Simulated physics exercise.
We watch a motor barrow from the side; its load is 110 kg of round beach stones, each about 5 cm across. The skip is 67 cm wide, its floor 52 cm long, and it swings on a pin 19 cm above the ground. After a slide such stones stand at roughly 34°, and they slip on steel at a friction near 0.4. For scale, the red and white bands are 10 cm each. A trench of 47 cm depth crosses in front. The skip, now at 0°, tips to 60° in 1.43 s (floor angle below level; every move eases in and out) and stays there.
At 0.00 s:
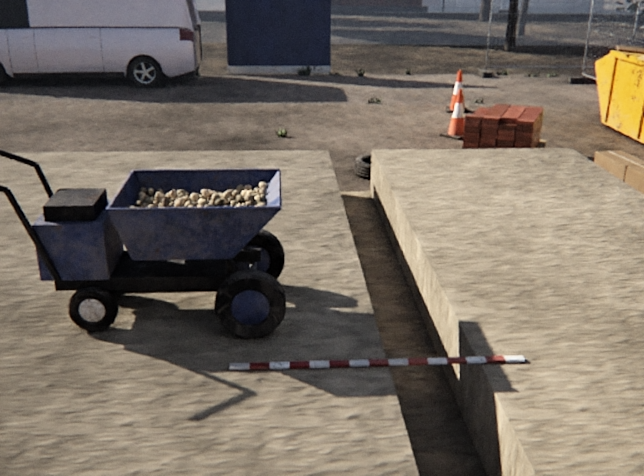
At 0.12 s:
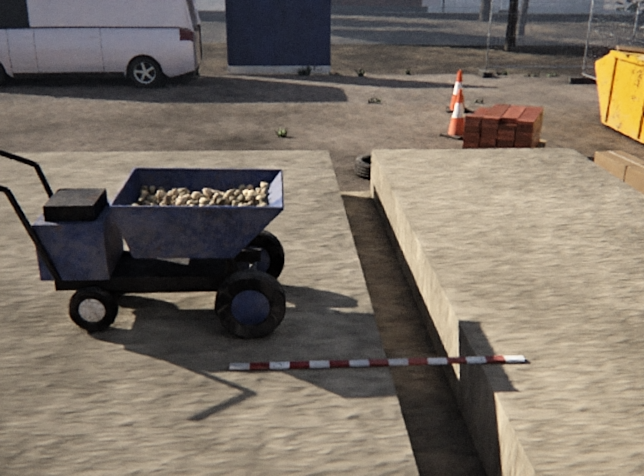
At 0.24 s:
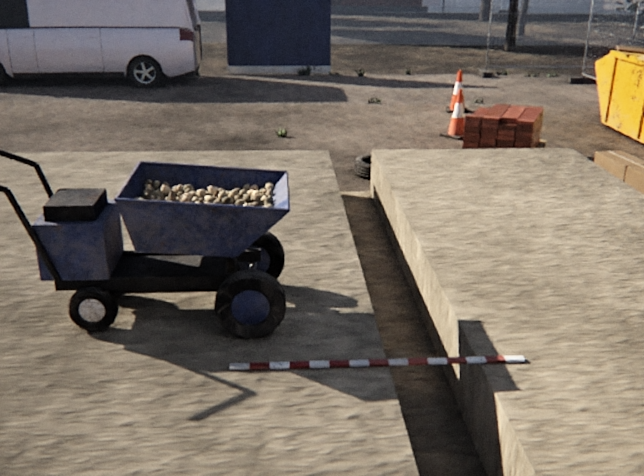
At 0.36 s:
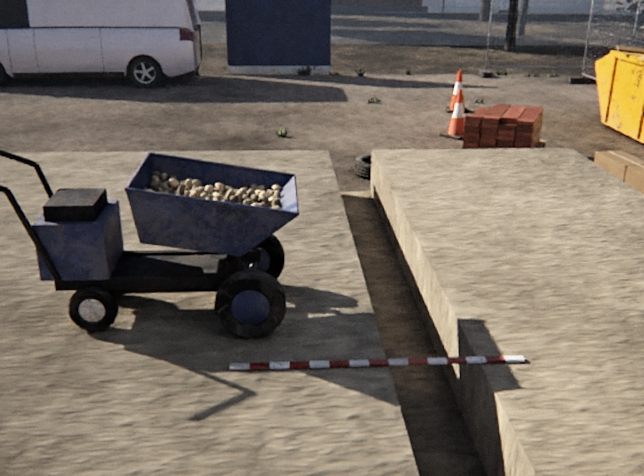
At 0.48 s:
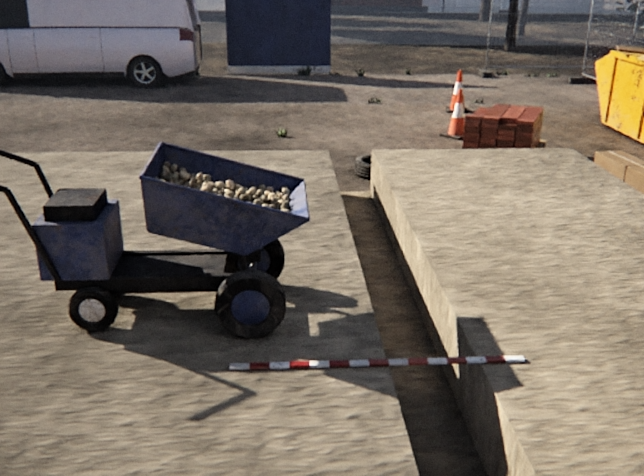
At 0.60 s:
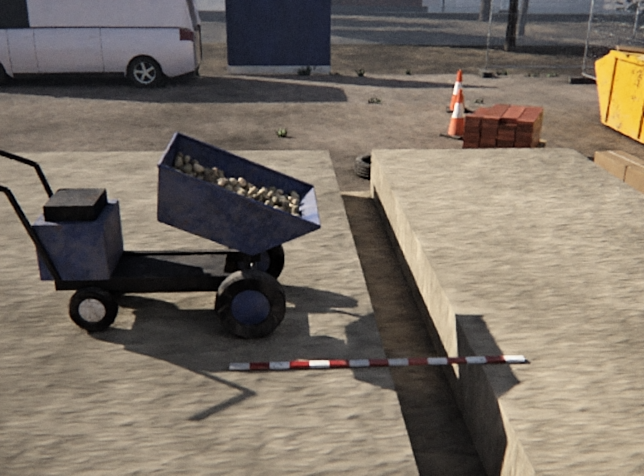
In a paved yard beside a narrow trench, a small motor barrow stands still while its blue skip, loaded with pale round stones, slowly tilts, the left end rising and the right lip dipping as the stones shift slightly rightward.
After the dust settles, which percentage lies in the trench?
Close to 96 in a hundred.
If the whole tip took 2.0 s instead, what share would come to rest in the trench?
Then about 95 per cent.
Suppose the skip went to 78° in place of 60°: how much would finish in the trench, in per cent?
Then about 100 per cent.
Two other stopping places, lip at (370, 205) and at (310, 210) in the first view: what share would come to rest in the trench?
Near 50 per cent from the first place, 100 from the second.
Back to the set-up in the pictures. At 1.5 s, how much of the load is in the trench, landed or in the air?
About 20 per cent by then.
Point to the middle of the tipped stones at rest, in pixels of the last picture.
Near (407, 363).
After 1.1 s the floor is at 51°; 100 % in the skip; the foremost stones are at (340, 245).
After 1.5 s the floor is at 60°; 73 % in the skip, 8 % short of the trench, 19 % in the trench; the foremost stones are at (419, 369).
After 1.9 s the floor is at 60°; 40 % in the skip, 6 % short of the trench, 54 % in the trench; the foremost stones are at (444, 368).
After 3.8 s the floor is at 60°; 0 % in the skip, 4 % short of the trench, 96 % in the trench; the foremost stones are at (445, 371).
